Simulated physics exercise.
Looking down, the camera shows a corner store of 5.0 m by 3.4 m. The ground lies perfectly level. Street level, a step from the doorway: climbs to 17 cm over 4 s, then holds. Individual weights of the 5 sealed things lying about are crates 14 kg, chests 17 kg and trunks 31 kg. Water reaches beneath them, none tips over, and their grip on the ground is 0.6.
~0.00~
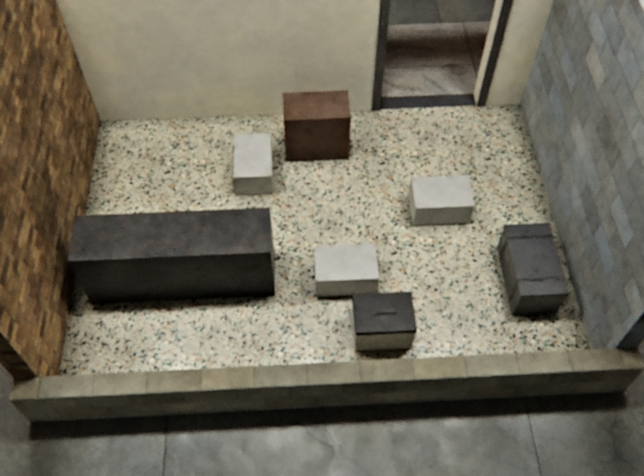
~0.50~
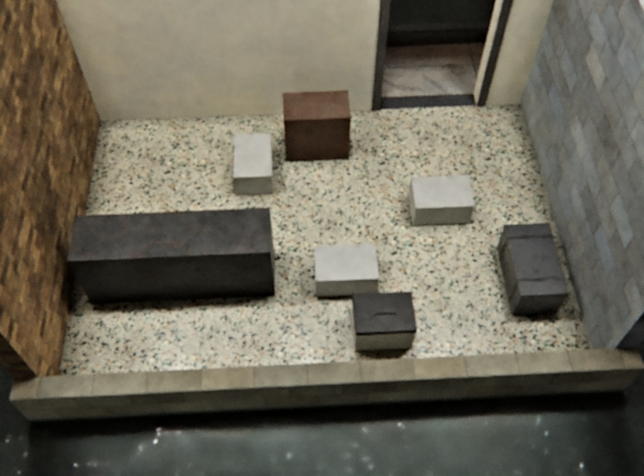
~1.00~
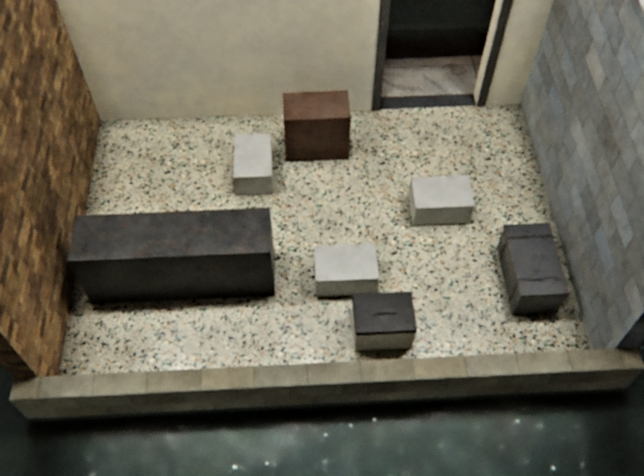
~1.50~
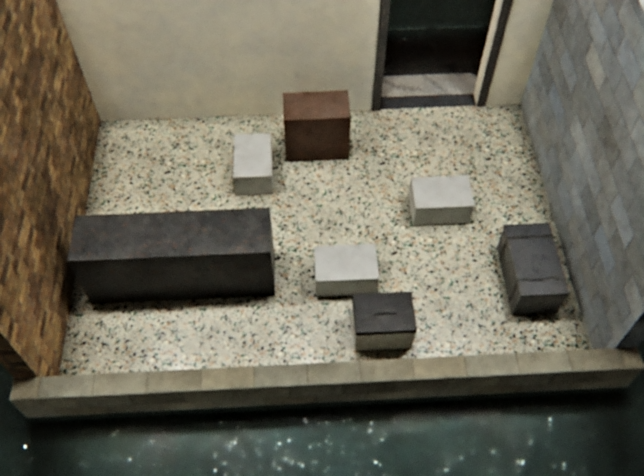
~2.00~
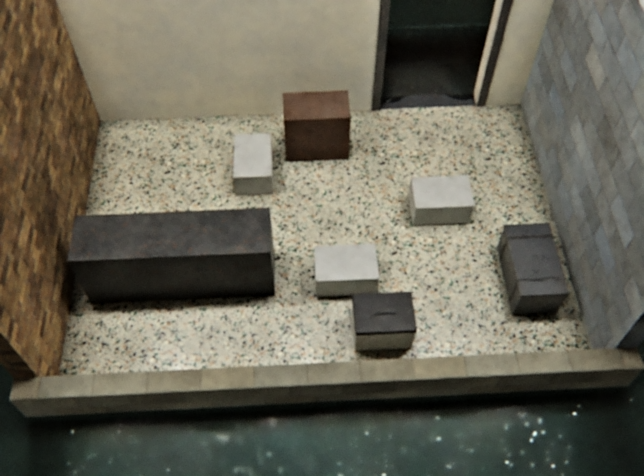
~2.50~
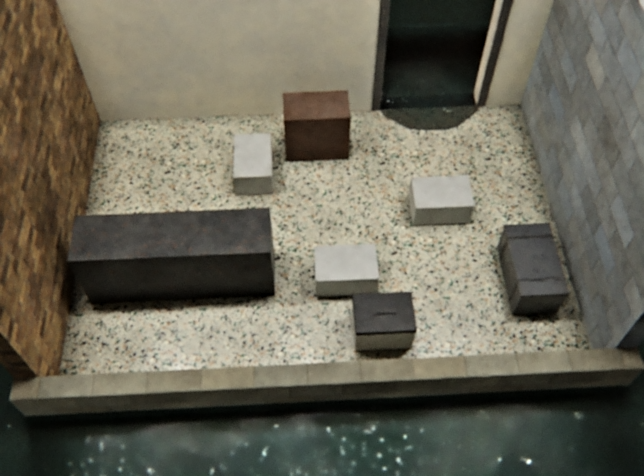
We see a small room of dark, pale and reddish-brown blocks on a speckled floor as dark water covers the pavement in front, then rises beyond the doorway and wets a patch inside; the blocks stay still.
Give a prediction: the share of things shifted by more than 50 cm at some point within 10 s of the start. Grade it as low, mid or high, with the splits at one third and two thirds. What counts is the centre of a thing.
Grade: Mid, one to two thirds.
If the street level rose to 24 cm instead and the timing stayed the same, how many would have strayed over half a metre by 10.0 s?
Then the count would be 4.
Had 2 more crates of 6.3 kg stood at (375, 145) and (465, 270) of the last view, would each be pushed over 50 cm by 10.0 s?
The first: Falls below it. The second: Exceeds it.
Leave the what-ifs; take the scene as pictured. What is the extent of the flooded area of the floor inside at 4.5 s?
Roughly 4.0 m2.
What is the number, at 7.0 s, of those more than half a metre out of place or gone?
The count is 1.
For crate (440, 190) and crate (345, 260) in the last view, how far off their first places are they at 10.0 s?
150 cm and 140 cm respectively.
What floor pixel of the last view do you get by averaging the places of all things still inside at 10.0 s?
That lands at roughly (346, 294).
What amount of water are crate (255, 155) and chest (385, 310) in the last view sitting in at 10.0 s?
I'd put it at 2 cm and 10 cm respectively.
After 3.5 s 0 of 5 are over 50 cm from their spots; 0 afloat.
After 4.5 s 0 of 5 are over 50 cm from their spots; 0 afloat.
After 7.0 s 1 of 5 are over 50 cm from their spots; 0 afloat.
After 10.0 s 2 of 5 are over 50 cm from their spots, and 2 have been at some point; 3 afloat.
